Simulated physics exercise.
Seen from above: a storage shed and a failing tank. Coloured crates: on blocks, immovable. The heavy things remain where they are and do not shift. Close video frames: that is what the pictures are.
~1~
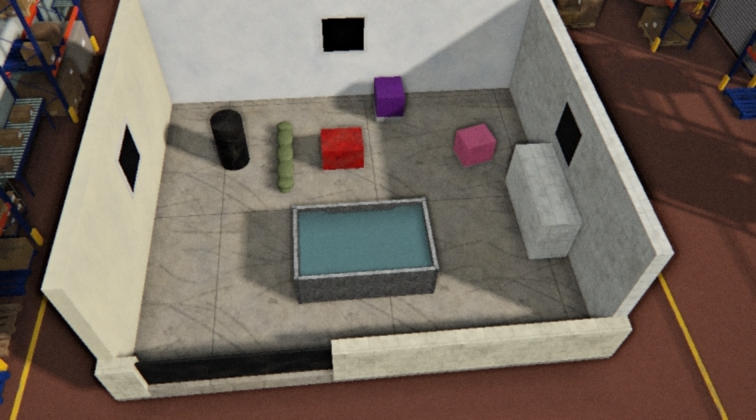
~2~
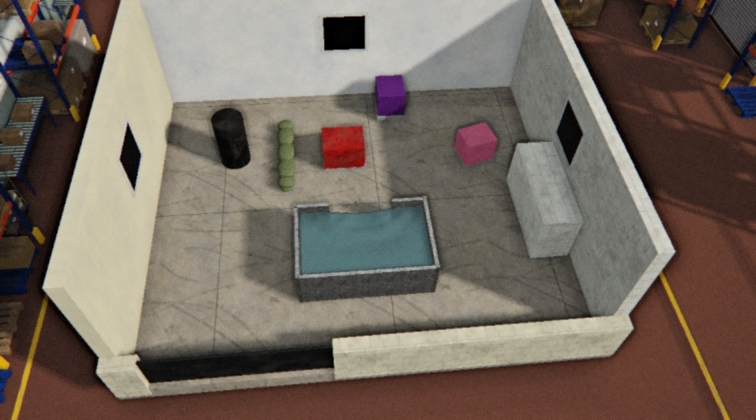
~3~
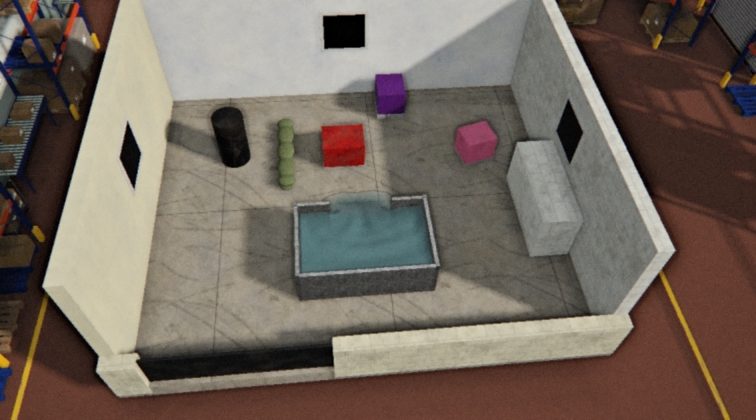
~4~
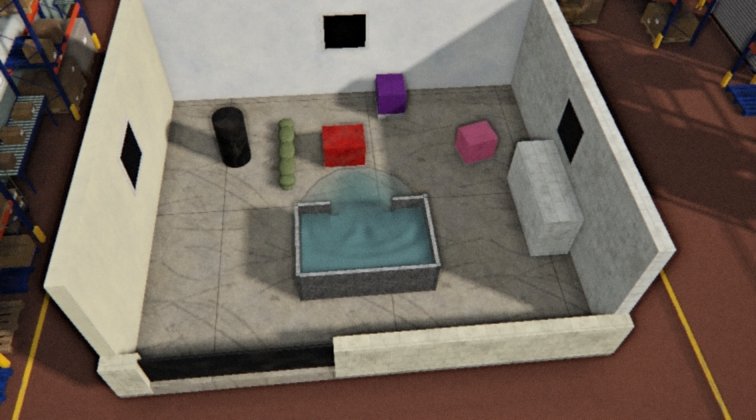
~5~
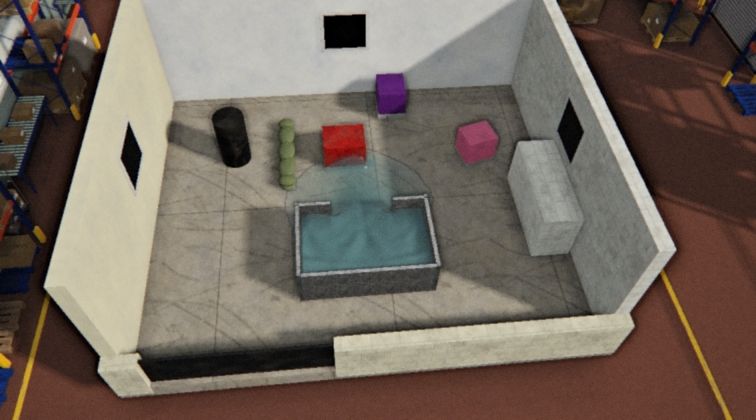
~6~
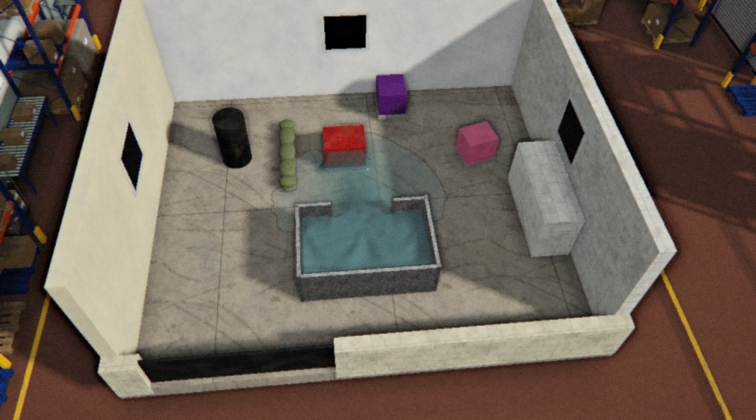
Water pours from a gap in the open tank's far side and spreads toward the red crate.
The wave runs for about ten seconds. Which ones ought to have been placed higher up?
In the end: The purple crate gets soaked; the pink crate gets soaked; the red crate gets soaked.
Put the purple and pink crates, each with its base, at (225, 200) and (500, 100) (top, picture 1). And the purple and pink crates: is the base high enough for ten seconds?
First the purple crate: It keeps clear; then the pink crate: It is dampened.
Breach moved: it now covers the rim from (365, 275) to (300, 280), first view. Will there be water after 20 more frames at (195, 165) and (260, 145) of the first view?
Submerged, waterless.
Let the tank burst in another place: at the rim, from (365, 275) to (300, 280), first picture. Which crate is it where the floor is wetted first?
The pink crate comes first.
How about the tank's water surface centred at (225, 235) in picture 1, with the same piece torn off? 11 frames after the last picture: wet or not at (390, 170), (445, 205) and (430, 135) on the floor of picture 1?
As listed: Dry, not flooded, free of water.
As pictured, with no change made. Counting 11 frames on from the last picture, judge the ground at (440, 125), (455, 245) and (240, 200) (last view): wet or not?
First inundated, second spared, third inundated.
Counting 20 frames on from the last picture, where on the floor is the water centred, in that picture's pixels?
I'd put it at around (377, 175).
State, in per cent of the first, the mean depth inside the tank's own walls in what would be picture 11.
Estimate: Around 58 %.
A moment on, water covers 20 % of the floor; the purple crate water round its plinth, the pink crate water round its plinth, the red crate water round its plinth.
Next, water covers 40 % of the floor; the purple crate water round its plinth, the pink crate water round its plinth, the red crate water round its plinth.
Then, water covers 55 % of the floor; the purple crate water round its plinth, the pink crate water round its plinth, the red crate water round its plinth.
Later, water covers 75 % of the floor; the purple crate water round its plinth, the pink crate water round its plinth, the red crate water round its plinth.
In the end, water covers 95 % of the floor; the purple crate was topped, the pink crate was topped, the red crate was topped.
